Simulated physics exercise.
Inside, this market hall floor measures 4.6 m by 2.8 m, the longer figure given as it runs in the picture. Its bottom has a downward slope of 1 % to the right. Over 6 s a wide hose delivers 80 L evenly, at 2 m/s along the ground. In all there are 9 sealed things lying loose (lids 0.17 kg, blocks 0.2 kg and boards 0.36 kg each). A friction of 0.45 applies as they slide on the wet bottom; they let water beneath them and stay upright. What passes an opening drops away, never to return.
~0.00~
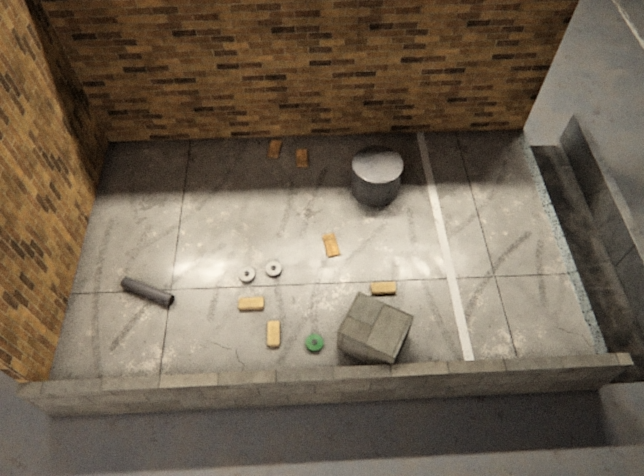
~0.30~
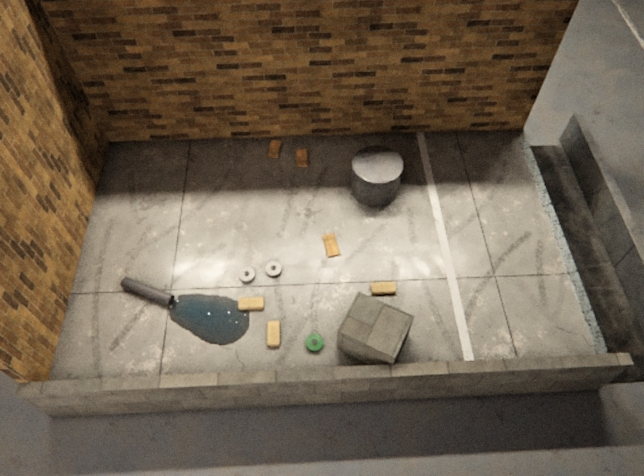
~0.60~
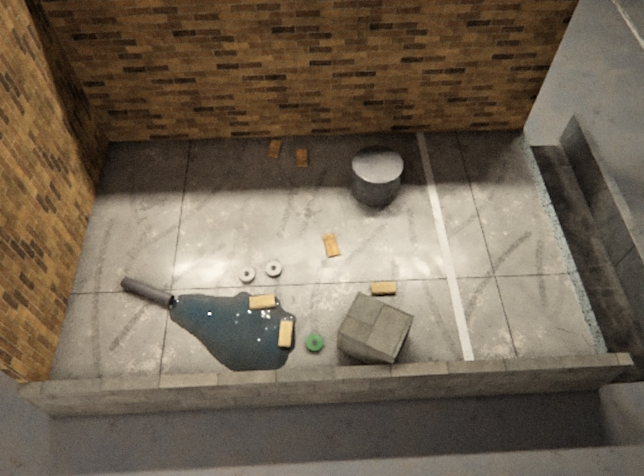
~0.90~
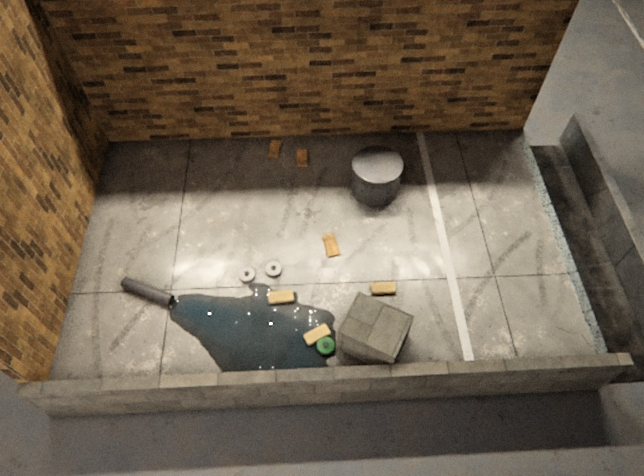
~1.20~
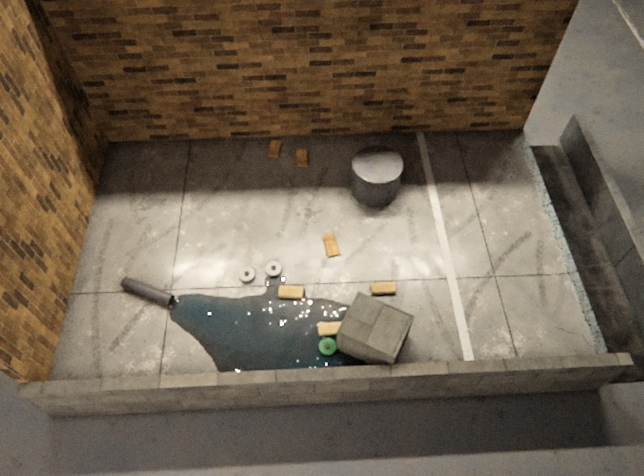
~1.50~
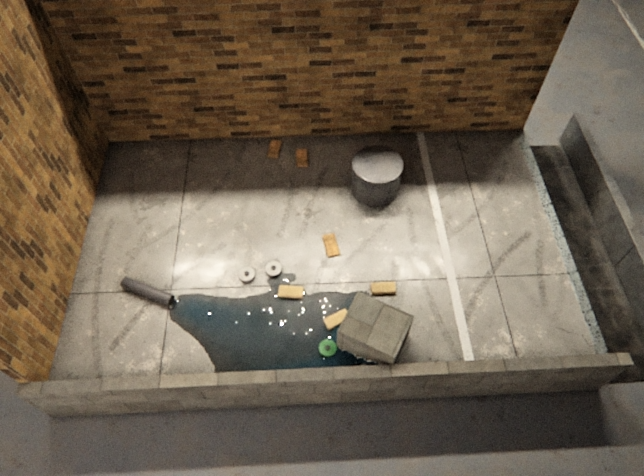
Dark water spreading from a hose across a walled concrete floor, shifting small wooden blocks and a green lid slightly rightward.
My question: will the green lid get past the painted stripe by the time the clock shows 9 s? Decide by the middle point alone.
Prediction for the green lid: It ends up beyond.
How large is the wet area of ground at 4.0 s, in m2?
2.5 m2.
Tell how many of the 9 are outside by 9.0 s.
I count 0.
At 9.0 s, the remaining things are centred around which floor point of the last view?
Somewhere near (359, 200).
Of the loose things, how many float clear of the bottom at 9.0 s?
1.
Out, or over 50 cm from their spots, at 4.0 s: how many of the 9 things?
Result: 3.
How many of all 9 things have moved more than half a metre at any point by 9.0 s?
5 of them.
After 2.1 s the green lid is near (327, 344), 0.1 m from its start, afloat; 0 of 9 are over the mark; 2 afloat.
After 4.0 s the green lid is near (418, 253), 1.3 m from its start, aground; 0 of 9 are over the mark; 0 afloat.
After 6.3 s the green lid is near (497, 226), 2.2 m from its start, aground; 3 of 9 are over the mark; 0 afloat.
After 9.0 s the green lid is near (527, 228), 2.4 m from its start, aground; 3 of 9 are over the mark; 1 afloat.
